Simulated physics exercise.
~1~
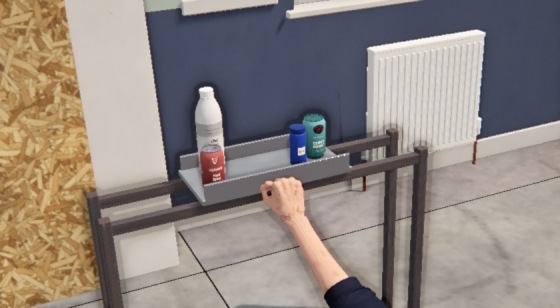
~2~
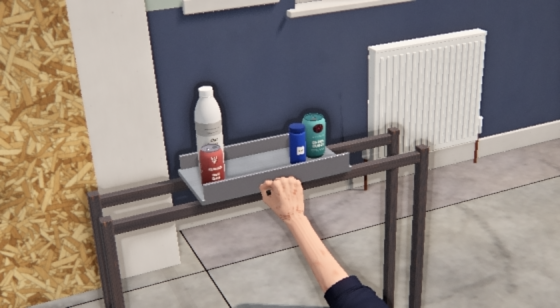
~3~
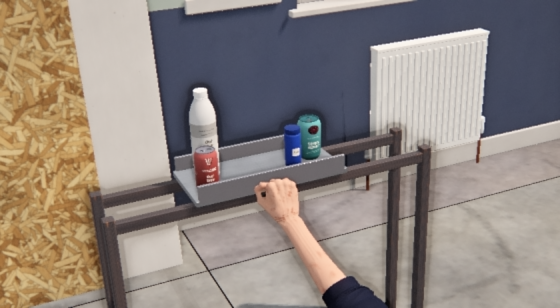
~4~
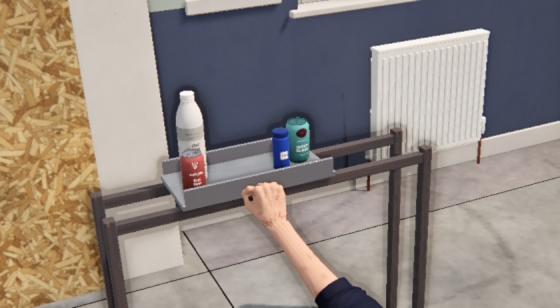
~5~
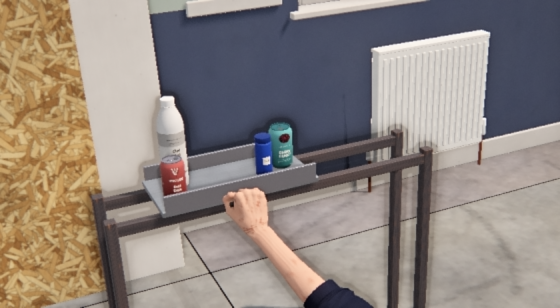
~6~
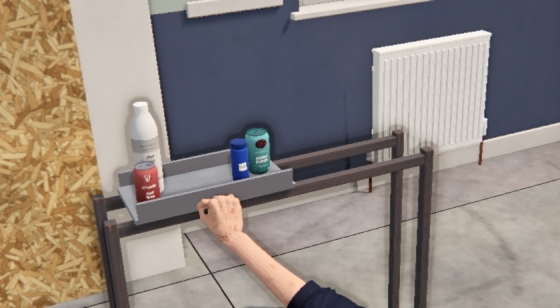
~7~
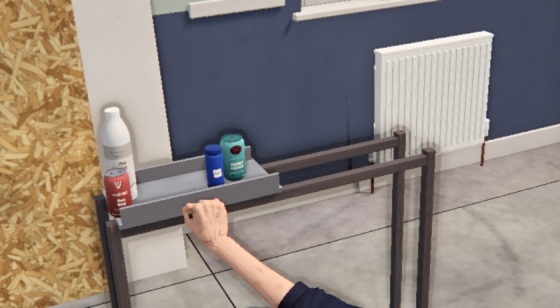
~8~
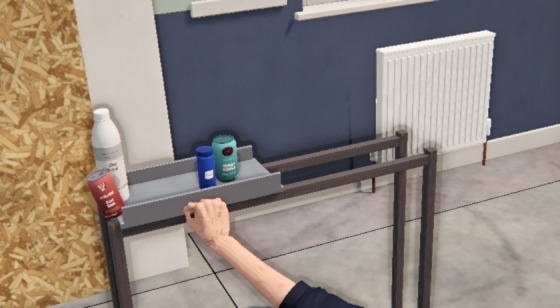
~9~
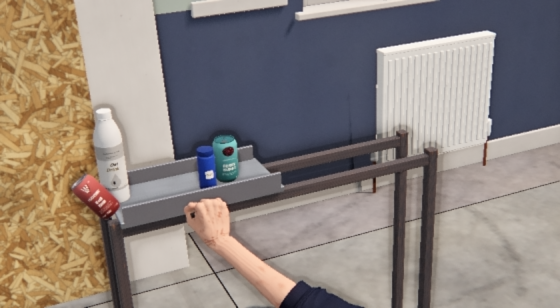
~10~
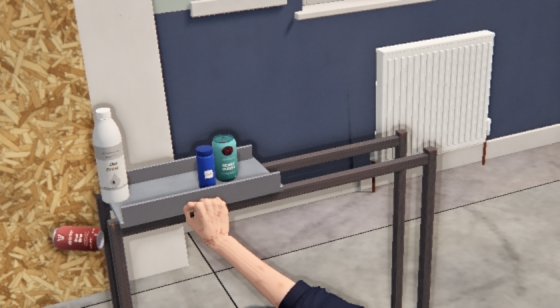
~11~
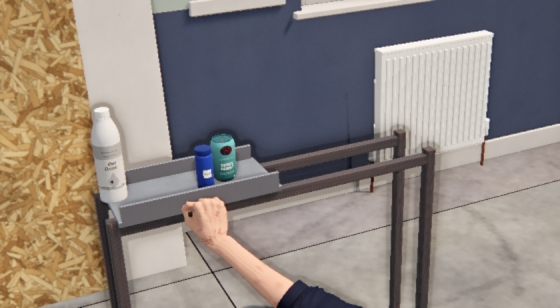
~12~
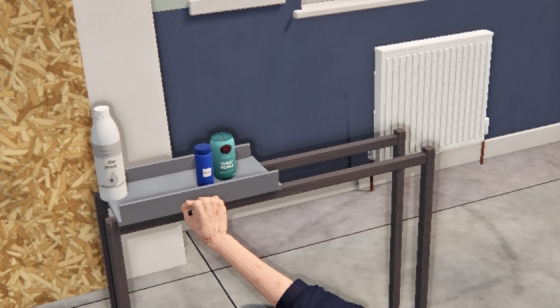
In a room with a dark blue wall, a hand sliding a grey tray left along rails, the red can tipping off its end.
